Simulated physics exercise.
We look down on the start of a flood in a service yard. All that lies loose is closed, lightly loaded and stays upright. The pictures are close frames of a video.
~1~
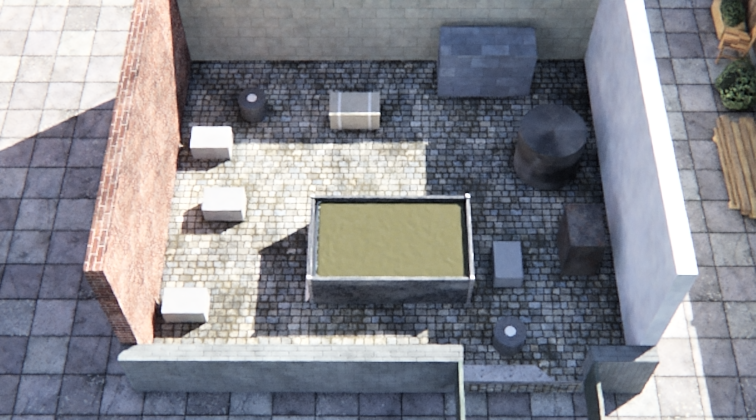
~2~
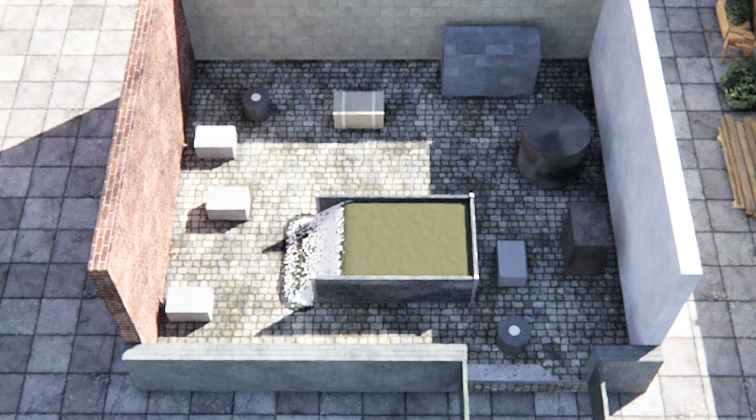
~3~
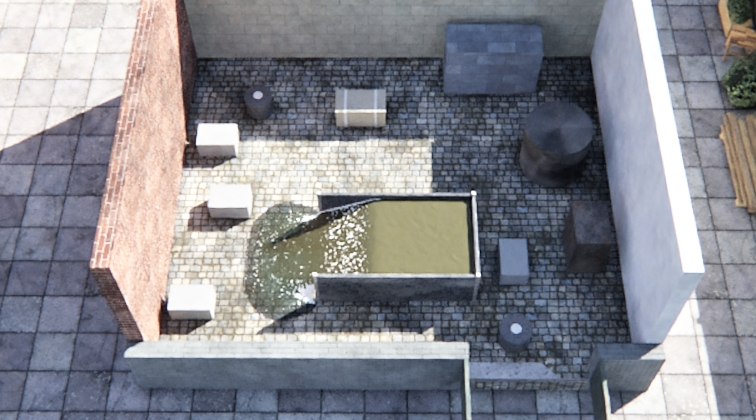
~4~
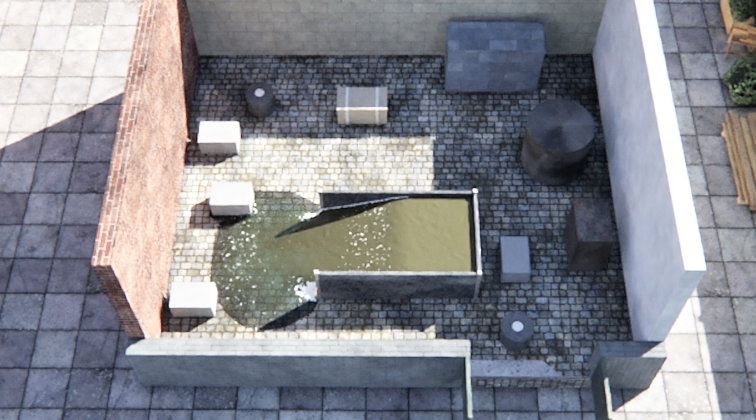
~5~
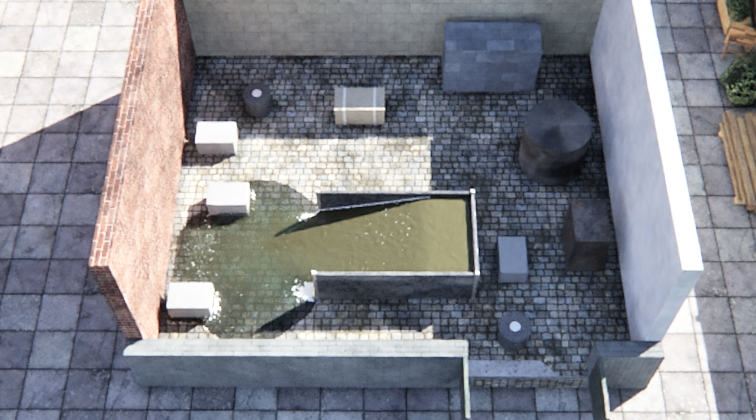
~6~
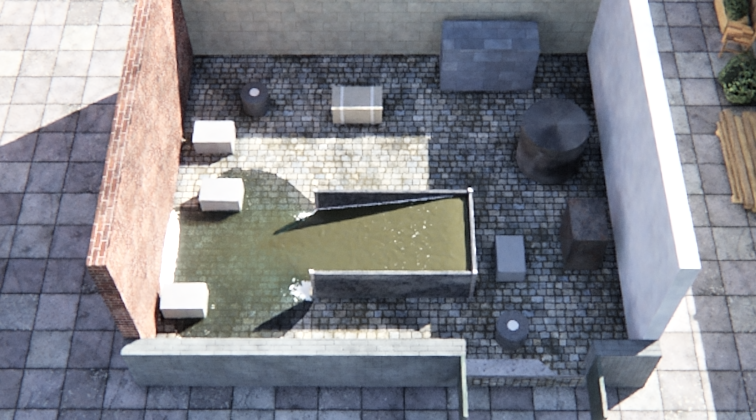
Murky green water burst out of the left end of a rectangular tank in a walled, cobbled yard, then spread left around the pale blocks to the brick wall, barely shifting them.
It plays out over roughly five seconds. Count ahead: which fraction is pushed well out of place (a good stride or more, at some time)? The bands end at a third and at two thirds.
That comes to at least two thirds.
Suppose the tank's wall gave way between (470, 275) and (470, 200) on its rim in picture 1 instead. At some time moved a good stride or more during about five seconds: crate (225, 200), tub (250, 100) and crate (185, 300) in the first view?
In turn: Short of that, short of that, not that far.
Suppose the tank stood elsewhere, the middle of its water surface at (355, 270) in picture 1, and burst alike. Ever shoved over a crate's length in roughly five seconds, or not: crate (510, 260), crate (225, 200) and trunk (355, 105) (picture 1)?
In that order: Not that far, pushed that far, never so far.
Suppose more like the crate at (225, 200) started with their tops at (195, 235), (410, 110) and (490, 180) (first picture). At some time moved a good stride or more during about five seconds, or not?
In turn: Yes, less than that, no.
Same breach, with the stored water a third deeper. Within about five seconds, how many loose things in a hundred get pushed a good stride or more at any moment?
About 70 per cent.
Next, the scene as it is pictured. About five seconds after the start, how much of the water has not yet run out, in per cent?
Roughly 98 per cent.
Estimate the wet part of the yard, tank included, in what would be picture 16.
Some 30 per cent.
A moment on, 0 of 7 are well off their spots; 2 afloat.
Next, 2 of 7 are well off their spots; 2 afloat.
Later, 4 of 7 are well off their spots; 4 afloat.
In the end, 5 of 7 are well off their spots, and 5 have been at some point; 5 afloat.
